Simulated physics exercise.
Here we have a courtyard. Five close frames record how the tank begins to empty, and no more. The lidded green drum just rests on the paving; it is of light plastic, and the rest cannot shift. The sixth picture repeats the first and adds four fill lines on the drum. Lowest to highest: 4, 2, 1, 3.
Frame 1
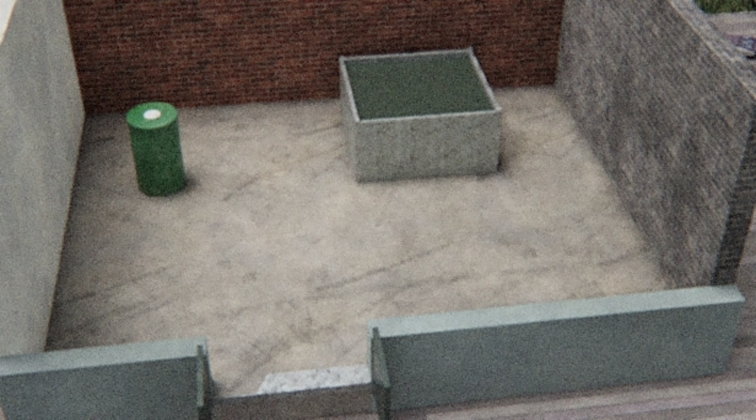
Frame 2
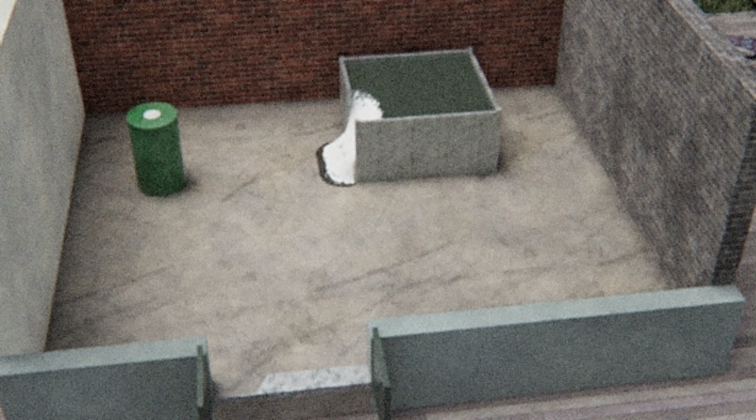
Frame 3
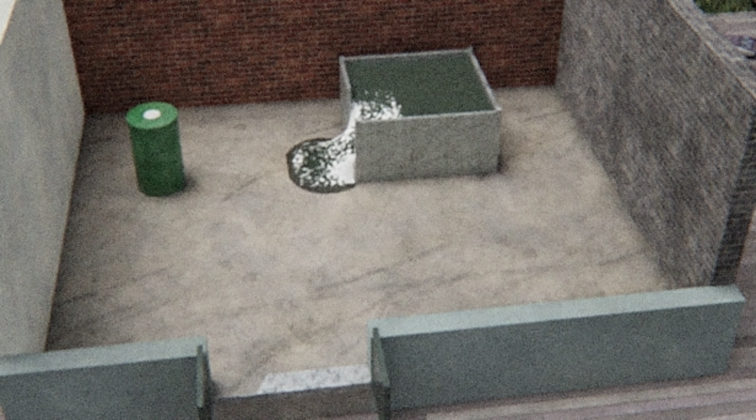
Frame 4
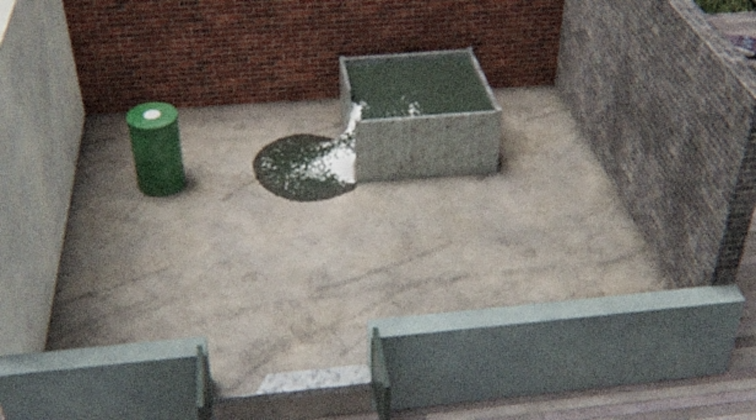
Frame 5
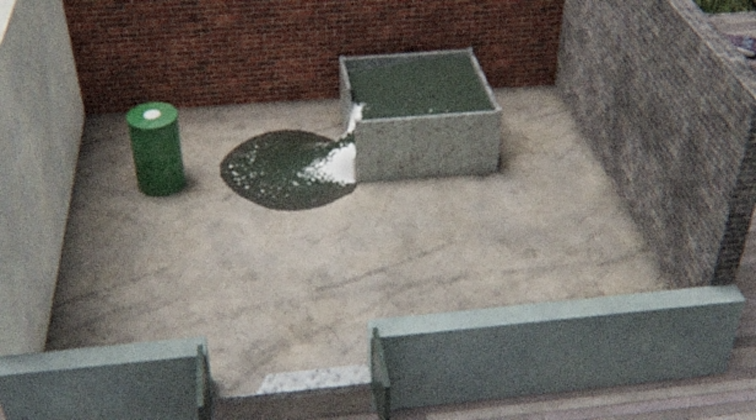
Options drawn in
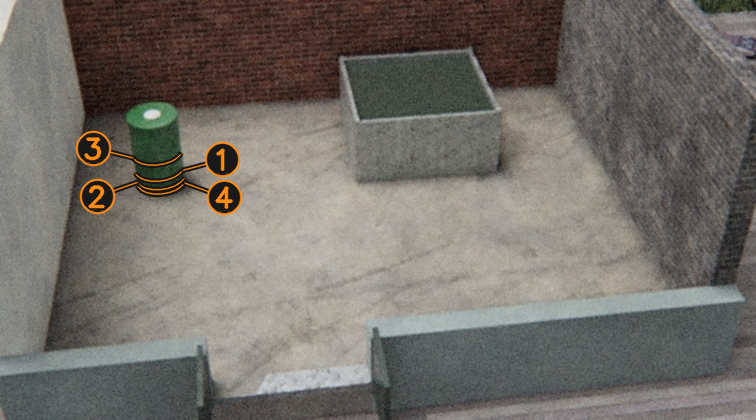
Water poured over the left side of a square concrete tank in a walled courtyard, foaming white at first, and a dark puddle spread across the ground towards the green drum.
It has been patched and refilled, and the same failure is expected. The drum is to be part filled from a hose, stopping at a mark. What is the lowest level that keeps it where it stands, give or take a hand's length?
Line 3.
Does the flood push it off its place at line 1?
Yes, that goes wrong.
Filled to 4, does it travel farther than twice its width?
Yes.
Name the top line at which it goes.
1.
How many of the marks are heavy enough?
One.
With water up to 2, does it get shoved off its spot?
Yes, it does.
In orange, 1 at (158, 181); 2 at (160, 189); 3 at (156, 165); 4 at (160, 194); from the bottom up 4, 2, 1, 3.
With 1, it is pushed about half its own width away.
With 2, it is pushed about 5 times its own width away.
With 3, it does not move.
With 4, it is pushed about 4 times its own width away.
